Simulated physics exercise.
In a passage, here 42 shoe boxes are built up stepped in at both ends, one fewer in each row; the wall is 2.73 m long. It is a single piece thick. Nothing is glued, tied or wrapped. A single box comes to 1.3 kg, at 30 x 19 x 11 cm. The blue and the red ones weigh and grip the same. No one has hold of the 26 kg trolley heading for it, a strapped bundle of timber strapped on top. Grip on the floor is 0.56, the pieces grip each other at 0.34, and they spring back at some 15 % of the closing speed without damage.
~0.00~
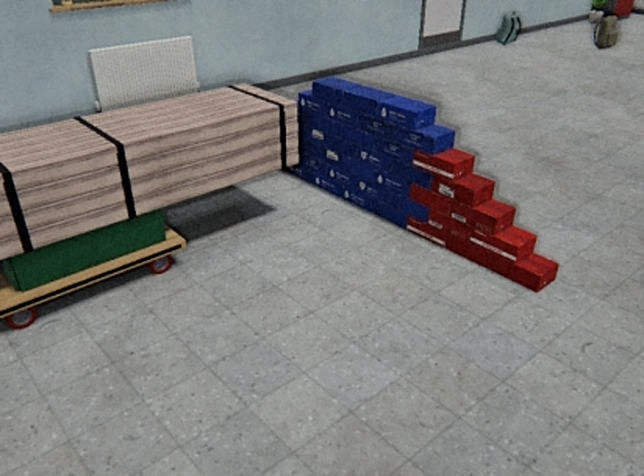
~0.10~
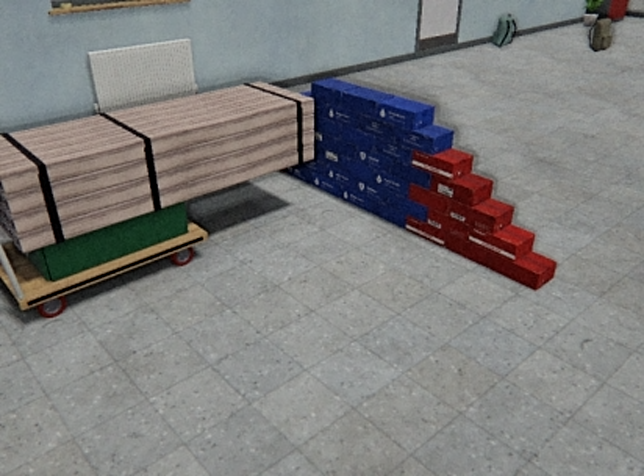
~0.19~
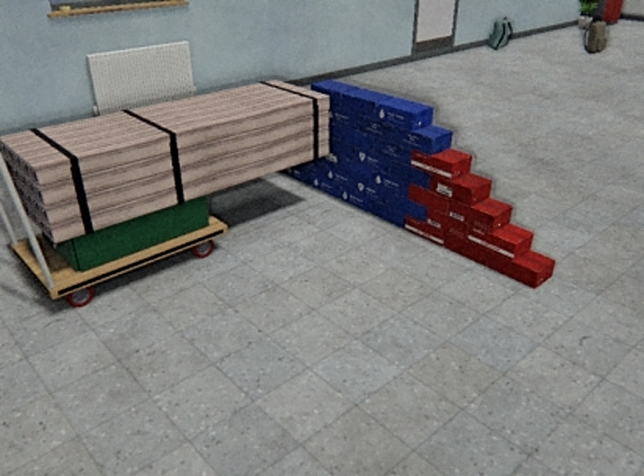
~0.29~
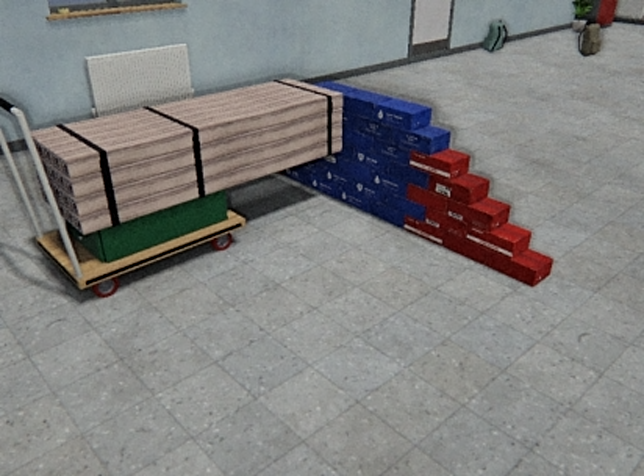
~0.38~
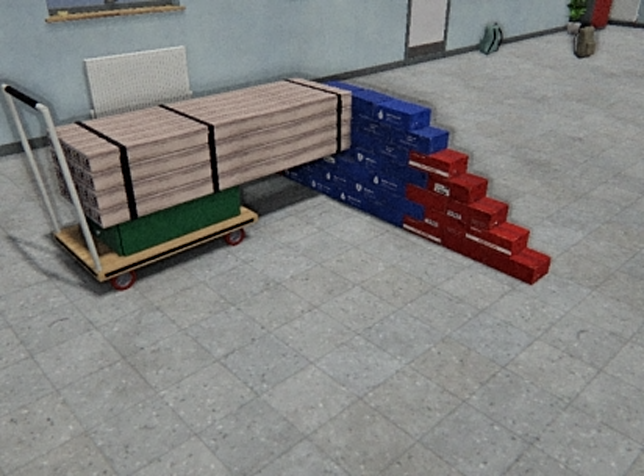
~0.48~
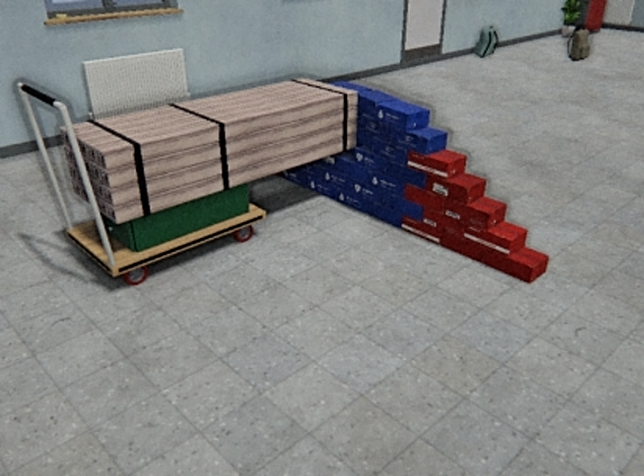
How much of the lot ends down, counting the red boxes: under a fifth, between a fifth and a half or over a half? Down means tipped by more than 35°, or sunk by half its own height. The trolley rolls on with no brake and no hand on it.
The part is fewer than one in five.
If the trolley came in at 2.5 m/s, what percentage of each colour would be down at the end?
In that case red 0, blue 40 per cent.
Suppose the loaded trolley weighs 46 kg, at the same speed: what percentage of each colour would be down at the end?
Then red 0, blue 40 per cent.
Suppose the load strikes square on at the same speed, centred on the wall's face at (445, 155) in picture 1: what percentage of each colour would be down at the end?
In that case red 20, blue 20 per cent.
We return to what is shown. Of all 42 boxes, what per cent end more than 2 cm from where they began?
It is 35 per cent.
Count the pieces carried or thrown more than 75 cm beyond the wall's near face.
Some 4 pieces.
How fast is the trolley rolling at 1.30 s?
Near 0.3 m/s.
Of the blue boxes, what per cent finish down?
Ending so: Blue 40 per cent.
After 0.58 s, load 18 cm past the wall's line, still rolling; none of the 13 red boxes down (0 of 42 in all colours); top red box unmoved; top blue box leaning 7°.
After 0.74 s, load 25 cm past the wall's line, still rolling; none of the 13 red boxes down (8 of 42 in all colours); top red box unmoved; top blue box leaning 25°, 47 mm lower.
After 0.94 s, load 32 cm past the wall's line, still rolling; none of the 13 red boxes down (12 of 42 in all colours); top red box unmoved; top blue box leaning 59°, 38 cm lower.
After 1.30 s, load 44 cm past the wall's line, still rolling; none of the 13 red boxes down (12 of 42 in all colours); top red box unmoved; top blue box leaning 61°, 57 cm lower.
At rest (2.3 s), load 62 cm past the wall's line, still rolling; none of the 13 red boxes down (12 of 42 in all colours); top red box unmoved; top blue box 65 cm lower. That is 0 per cent. As the last picture would show them, middles, top red box near (436, 161), top blue box near (522, 170).
